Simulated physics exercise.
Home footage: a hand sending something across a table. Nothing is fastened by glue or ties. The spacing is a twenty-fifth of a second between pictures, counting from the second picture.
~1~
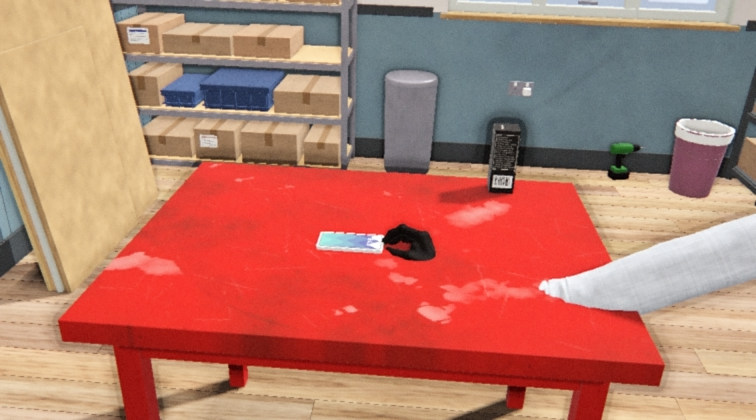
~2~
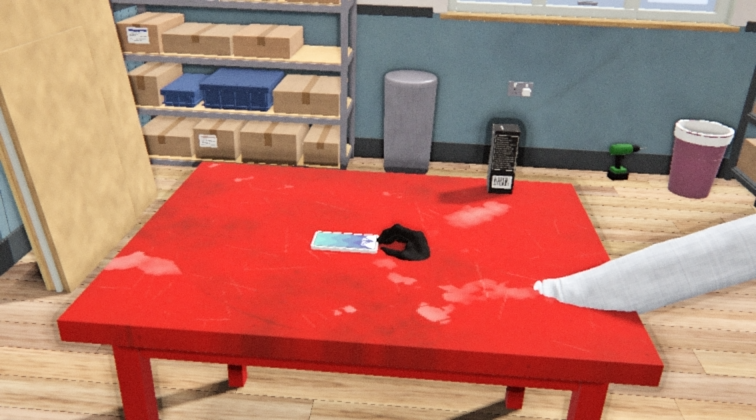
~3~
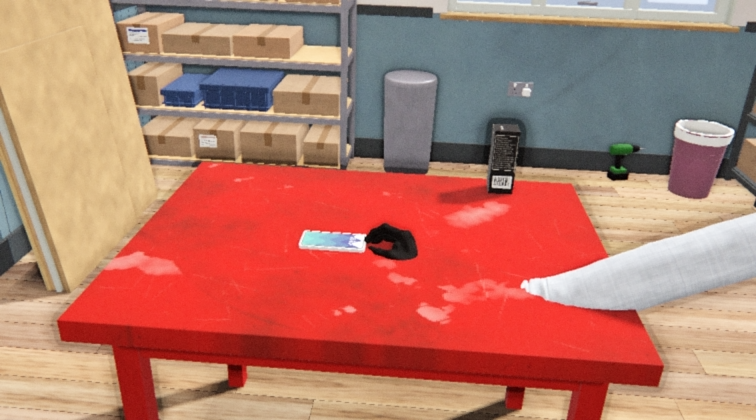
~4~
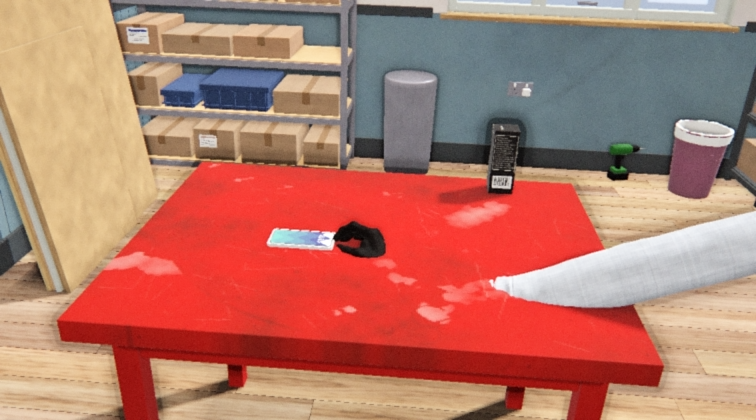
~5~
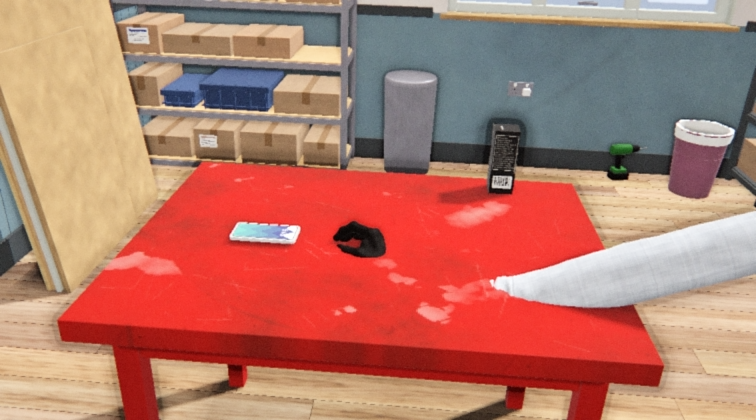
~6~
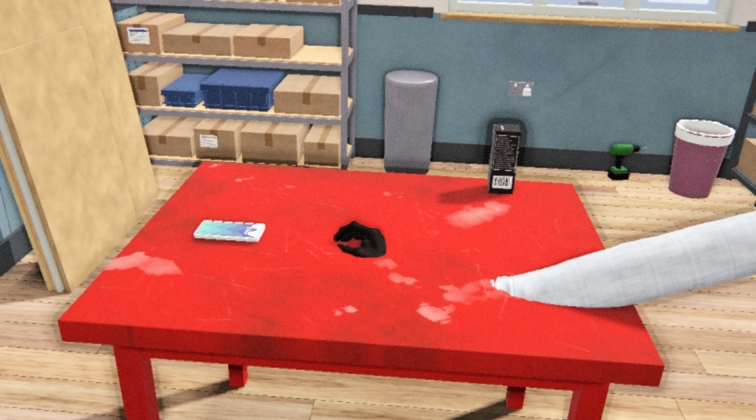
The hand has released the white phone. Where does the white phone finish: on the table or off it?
Off it.
Then, 0.20 s past the last view, white phone now off the table.
Then, 0.40 s past the last view, things are still on the move.
Then, 0.60 s past the last view, as before.
Finally, off the table, white phone.
